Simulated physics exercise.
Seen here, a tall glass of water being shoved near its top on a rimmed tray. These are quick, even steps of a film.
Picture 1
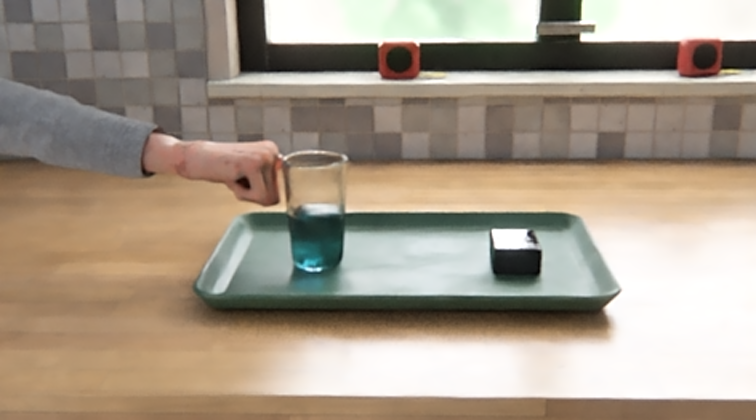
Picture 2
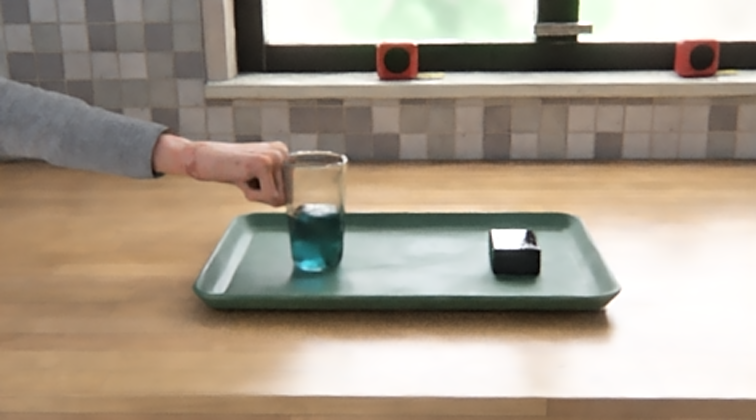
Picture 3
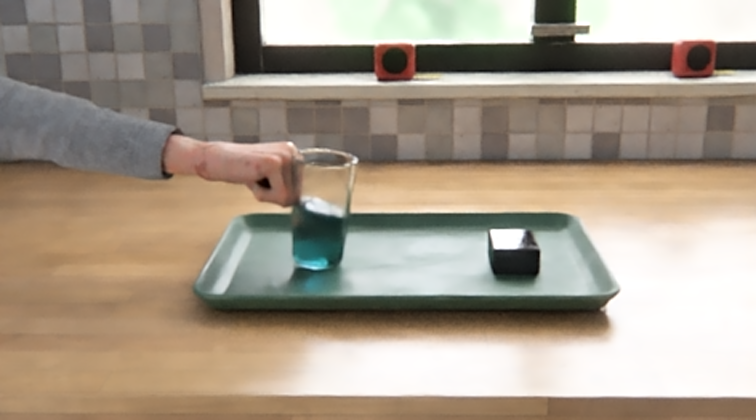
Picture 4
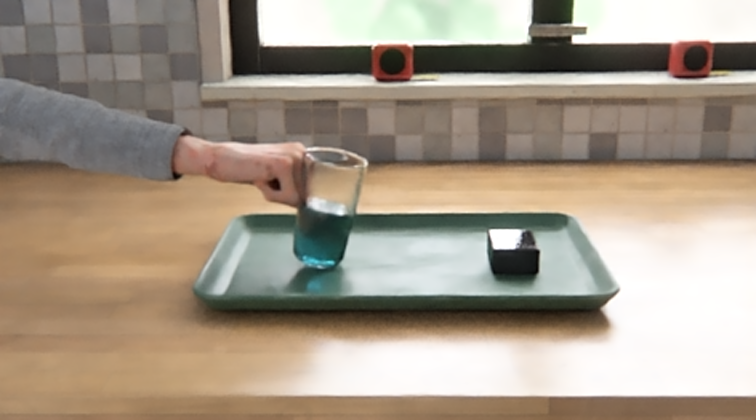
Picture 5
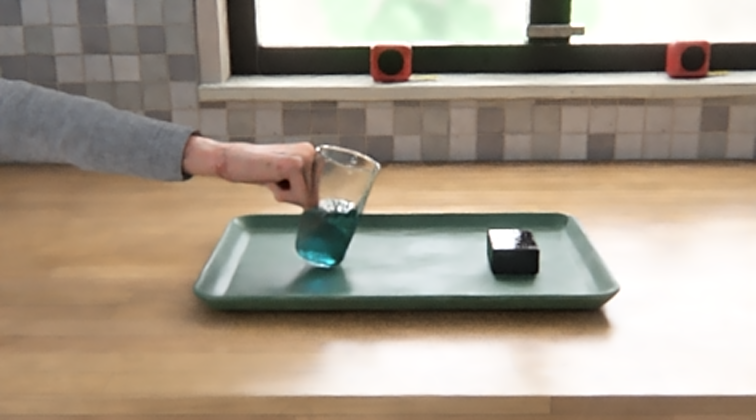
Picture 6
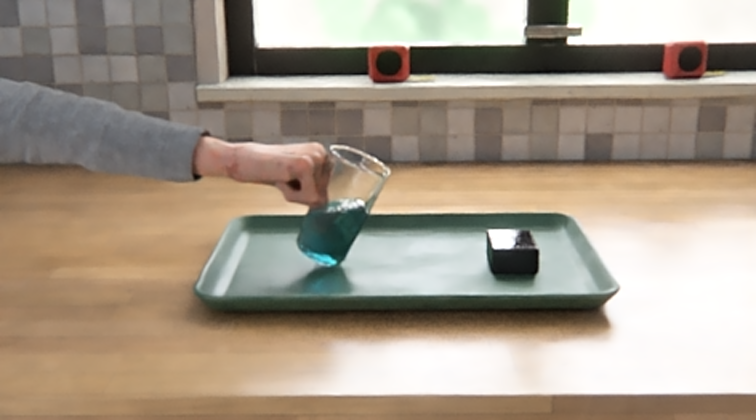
A hand pushes a glass of blue-green liquid, tilting it rightward on a green tray.
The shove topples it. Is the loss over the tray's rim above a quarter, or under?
As it turns out, less than a quarter leaves the tray.
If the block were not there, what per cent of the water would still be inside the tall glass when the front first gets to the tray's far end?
Near 70 %.
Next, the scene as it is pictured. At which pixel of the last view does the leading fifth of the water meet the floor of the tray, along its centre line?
Close to (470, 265).
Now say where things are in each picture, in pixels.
It leans 0°; its right rim is at (345, 161); the water meets the walls at (292, 208) and (342, 208); the tray's far rim is at (599, 250); a block is fixed to the tray further along, in the first picture.
It leans 0°; its right rim is at (345, 161); the water meets the walls at (291, 209) and (340, 208), in the second picture.
It leans 6°; its right rim is at (355, 163); the water meets the walls at (296, 196) and (347, 211), in the third picture.
It leans 12°; its right rim is at (366, 165); the water meets the walls at (302, 198) and (351, 209), in the fourth picture.
It leans 18°; its right rim is at (377, 169); the water meets the walls at (306, 207) and (359, 204), in the fifth picture.
It leans 24°; its right rim is at (388, 173); the water meets the walls at (311, 209) and (369, 202), in the sixth picture.
A moment on, the tall glass is falling and 100 per cent is in the glass, 0 on the tray and 0 above or beyond its rim.
Next, the tall glass lies on its side and 98 per cent is in the glass, 2 on the tray and 0 above or beyond its rim.
Then the tall glass lies on its side and 54 per cent is in the glass, 34 on the tray and 11 above or beyond its rim.
Later the tall glass lies on its side and 26 per cent is in the glass, 67 on the tray and 7 above or beyond its rim.
At rest 95 per cent is held by tray and glass, 5 is off the tray.
